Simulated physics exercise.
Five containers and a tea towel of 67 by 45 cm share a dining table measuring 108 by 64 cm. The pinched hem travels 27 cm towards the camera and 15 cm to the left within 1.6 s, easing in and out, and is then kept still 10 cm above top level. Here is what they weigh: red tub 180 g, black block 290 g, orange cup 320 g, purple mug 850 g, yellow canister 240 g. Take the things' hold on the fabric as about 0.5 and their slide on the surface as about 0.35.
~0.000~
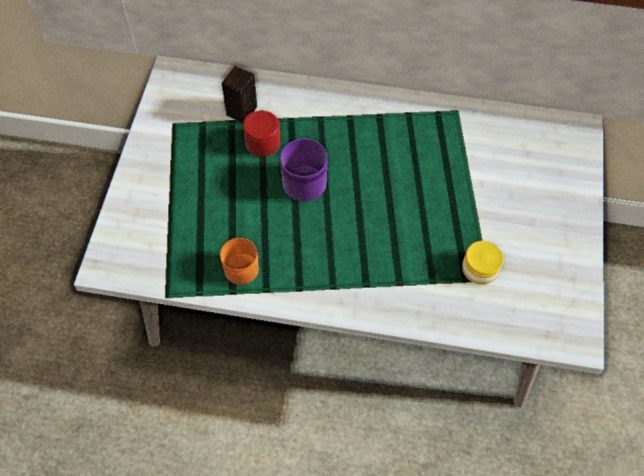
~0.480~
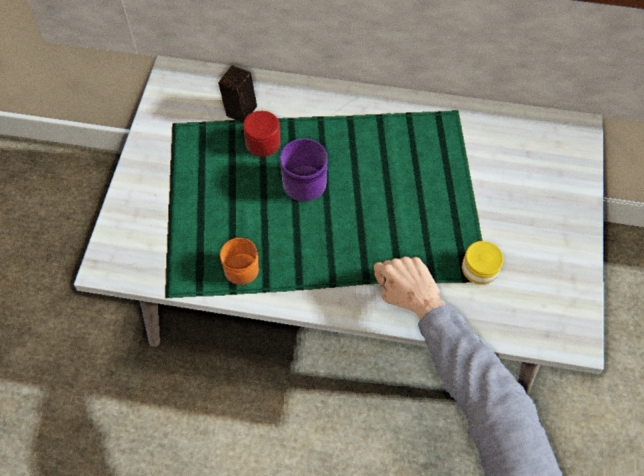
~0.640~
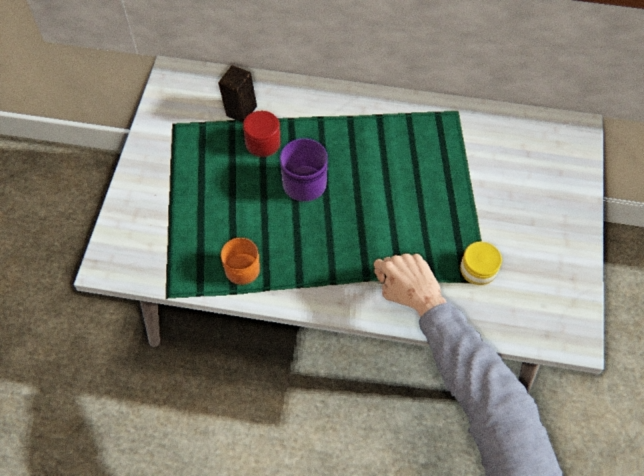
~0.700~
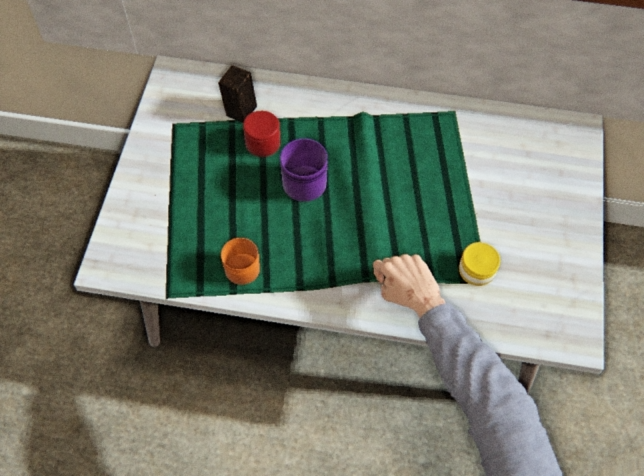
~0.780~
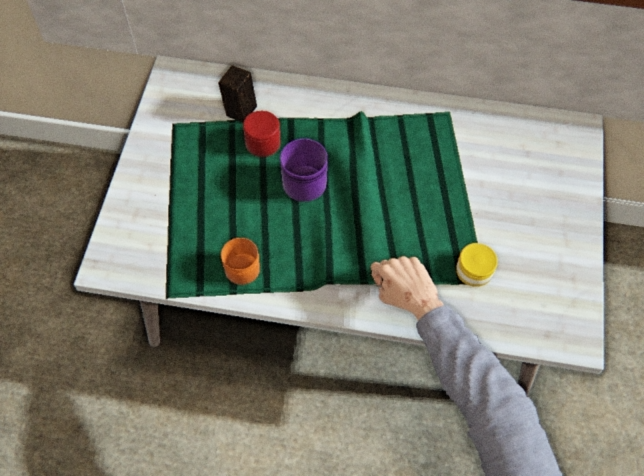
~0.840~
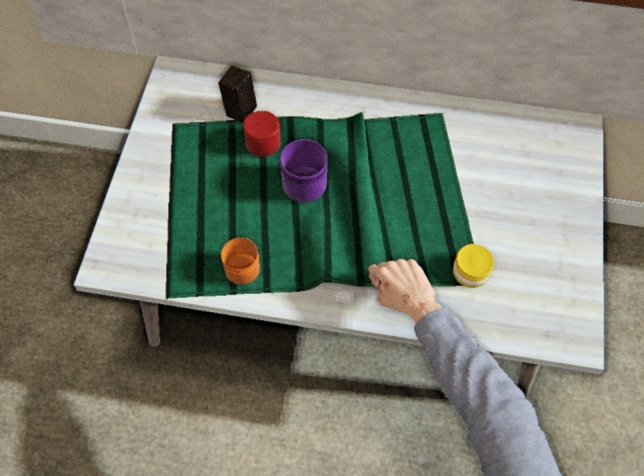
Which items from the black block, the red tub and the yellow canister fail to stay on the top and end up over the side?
It ends like this: The black block is still on top, the red tub is still on top, the yellow canister ends up over the side.
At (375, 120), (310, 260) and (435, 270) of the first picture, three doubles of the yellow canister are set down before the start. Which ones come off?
In order: Holds on; comes off; comes off.
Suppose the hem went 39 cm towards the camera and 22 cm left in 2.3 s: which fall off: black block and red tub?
So the black block does not fall, and the red tub comes down.
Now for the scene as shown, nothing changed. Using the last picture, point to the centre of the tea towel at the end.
About (318, 300).
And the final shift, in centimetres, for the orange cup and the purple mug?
Final places: Orange cup over the edge, purple mug over the edge.
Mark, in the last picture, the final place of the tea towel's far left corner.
In the final picture it's somewhere around (243, 167).
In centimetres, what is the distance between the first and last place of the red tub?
Red tub 25 cm.
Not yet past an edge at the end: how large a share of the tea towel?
I'd say close to 60 per cent of it.
At 1.2 s, 100 % of the tea towel is still over the top; yellow canister 9 cm off its start, red tub 4 cm off its start, purple mug 7 cm off its start.
At 1.5 s, 95 % of the tea towel is still over the top; yellow canister 20 cm off its start, red tub 12 cm off its start, purple mug on its side, 16 cm off its start.
At 1.9 s, 75 % of the tea towel is still over the top; yellow canister over the edge, red tub 21 cm off its start at (311, 191), purple mug 20 cm off its start at (307, 232).
At 2.2 s, 70 % of the tea towel is still over the top; yellow canister over the edge, red tub 23 cm off its start, purple mug 21 cm off its start.
At 3.8 s, 60 % of the tea towel is still over the top; yellow canister over the edge, red tub 25 cm off its start at (312, 211), black block 1 cm off its start at (240, 78), purple mug over the edge.
